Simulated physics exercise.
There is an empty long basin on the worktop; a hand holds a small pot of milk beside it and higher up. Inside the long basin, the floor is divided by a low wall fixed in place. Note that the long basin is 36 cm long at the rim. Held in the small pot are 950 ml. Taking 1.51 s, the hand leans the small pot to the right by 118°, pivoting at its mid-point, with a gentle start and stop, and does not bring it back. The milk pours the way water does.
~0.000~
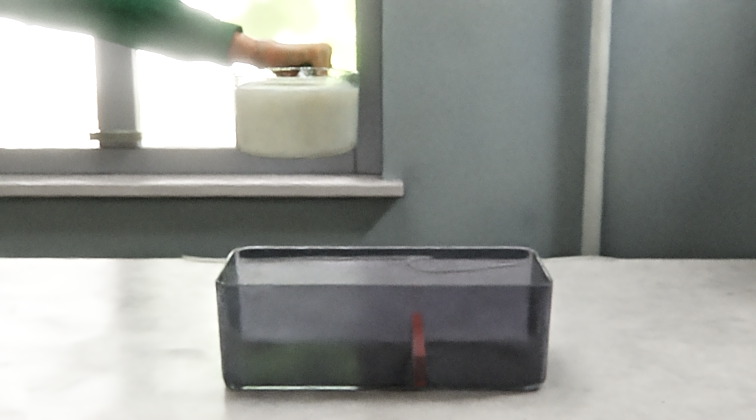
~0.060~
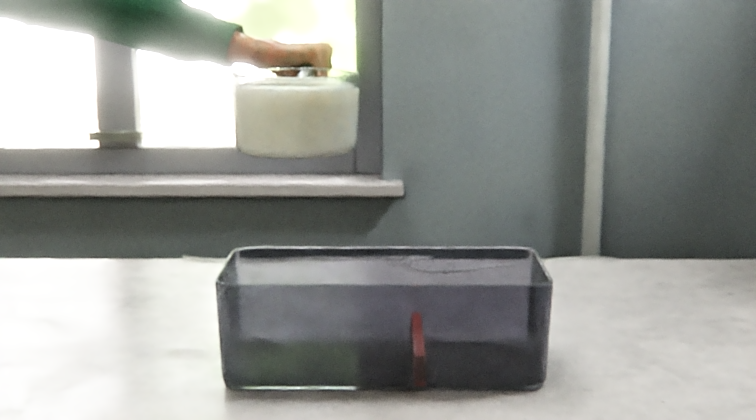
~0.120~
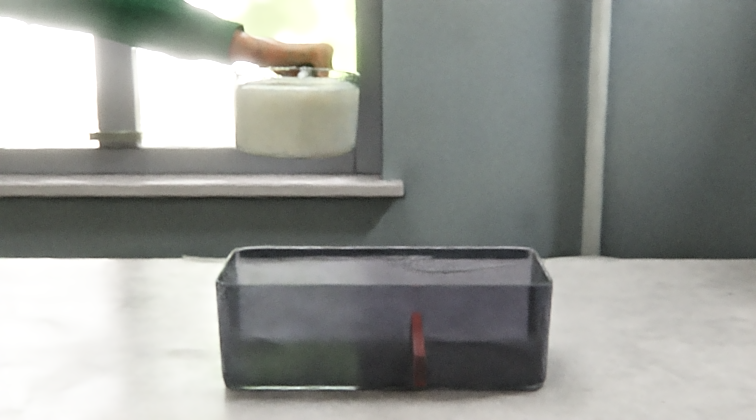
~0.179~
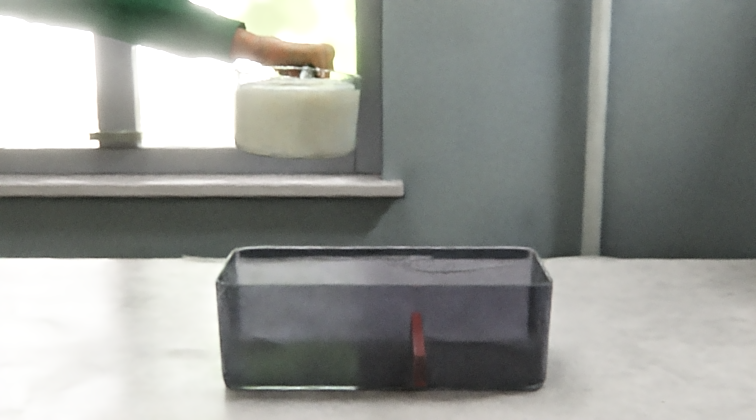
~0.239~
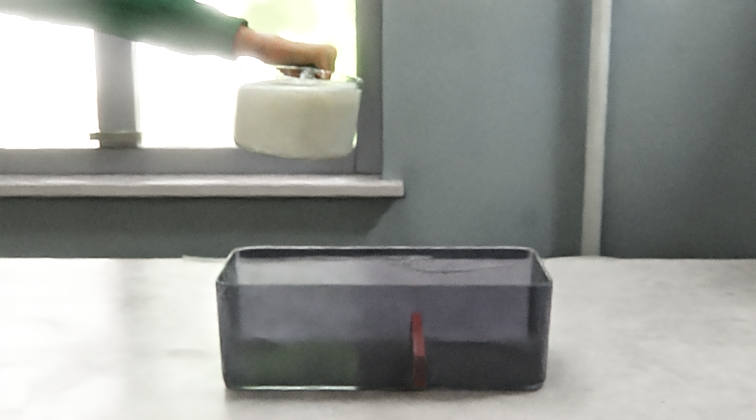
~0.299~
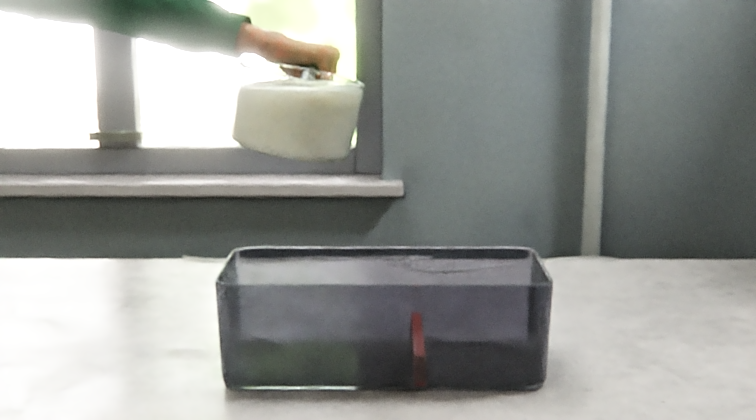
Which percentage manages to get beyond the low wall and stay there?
Beyond the low wall, roughly 59 per cent stays.
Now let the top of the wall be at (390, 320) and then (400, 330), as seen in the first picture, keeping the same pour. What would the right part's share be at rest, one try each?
The first try gives 85 percent and the second 75 percent.
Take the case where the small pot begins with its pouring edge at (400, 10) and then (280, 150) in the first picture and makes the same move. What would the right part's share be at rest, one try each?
75 per cent first, 10 per cent second.
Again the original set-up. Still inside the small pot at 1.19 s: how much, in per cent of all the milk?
I'd say some 8 per cent remains.
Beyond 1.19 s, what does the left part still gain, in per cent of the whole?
About 24 percent, give or take.
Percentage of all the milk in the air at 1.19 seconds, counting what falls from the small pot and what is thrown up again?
About 10 percent.
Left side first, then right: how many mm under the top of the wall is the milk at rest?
It's around 24 mm on the left side and around 8 mm on the right side.
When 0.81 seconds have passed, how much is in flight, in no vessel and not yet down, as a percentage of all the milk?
Some 28 per cent.
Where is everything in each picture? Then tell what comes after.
Tilt 0°; pouring edge (358, 75); surface from (236, 85) to (356, 85); the long basin's rim runs from (225, 266) to (543, 267); the wall's top is at (418, 334), in the first frame.
Tilt 0°; pouring edge (358, 75); surface from (236, 85) to (356, 85), in the second frame.
Tilt 2°; pouring edge (359, 77); surface from (237, 85) to (356, 86), in the third frame.
Tilt 4°; pouring edge (360, 79); surface from (237, 84) to (357, 86), in the fourth frame.
Tilt 7°; pouring edge (361, 83); surface from (239, 85) to (358, 86), in the fifth frame.
Tilt 11°; pouring edge (363, 87); surface from (240, 86) to (361, 86), in the sixth frame.
Then, 0.81 s in, the tilt is 66° and 58 per cent is still to pour, 2 is left of the wall and 11 right of it.
Then, 1.19 s in, the tilt is 105° and 8 per cent is still to pour, 17 is left of the wall and 64 right of it.
Then, 1.58 s in, the tilt is 118° and 0 per cent is still to pour, 39 is left of the wall and 60 right of it.
Then, 2.01 s in, the tilt is 118° and 0 per cent is still to pour, 39 is left of the wall and 60 right of it.
Finally, 40 per cent lies left of the wall, 59 right of it and 1 outside.
